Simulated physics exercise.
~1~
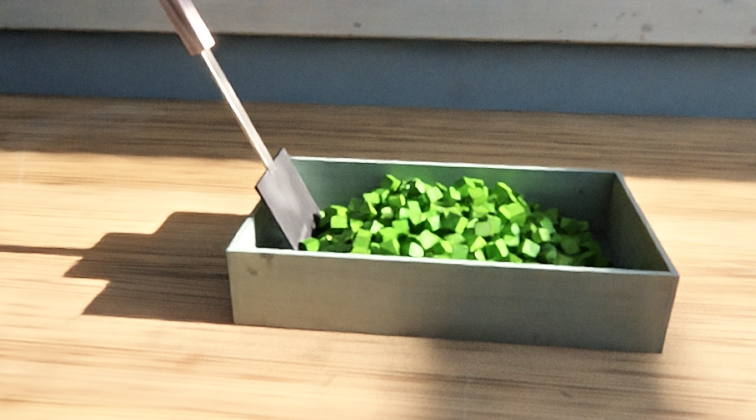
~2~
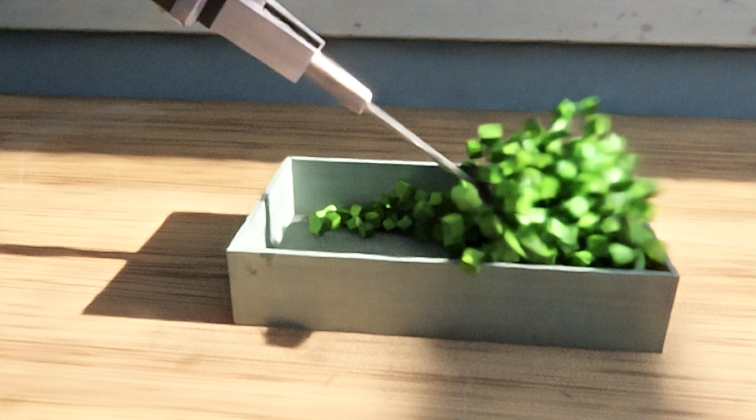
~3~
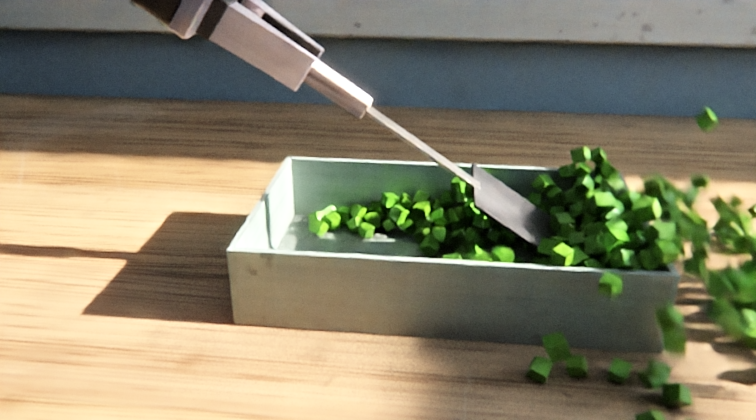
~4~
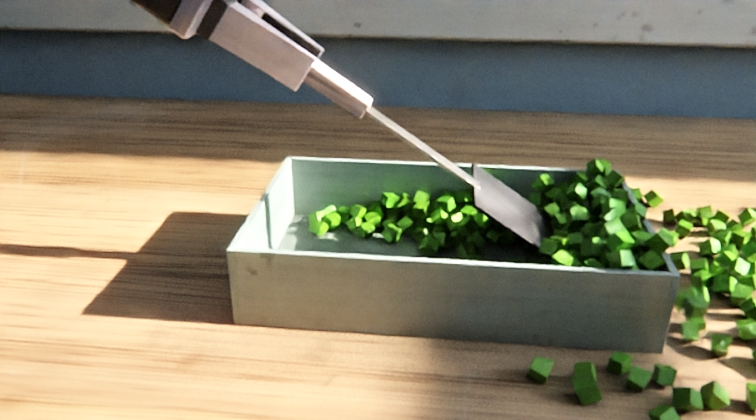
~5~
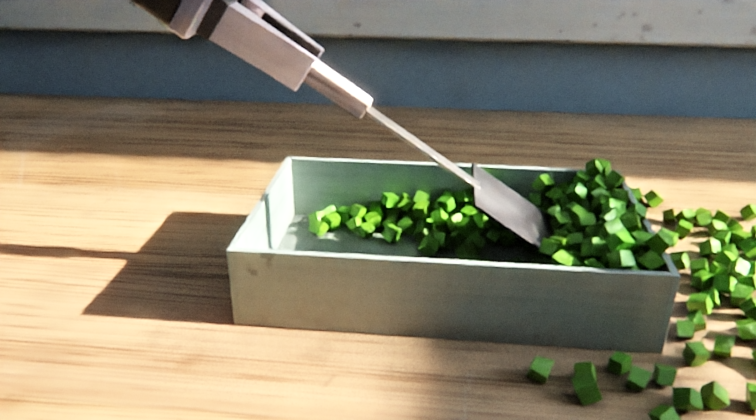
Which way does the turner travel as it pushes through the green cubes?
It moves to the right, from the left end of the tray toward the right end.
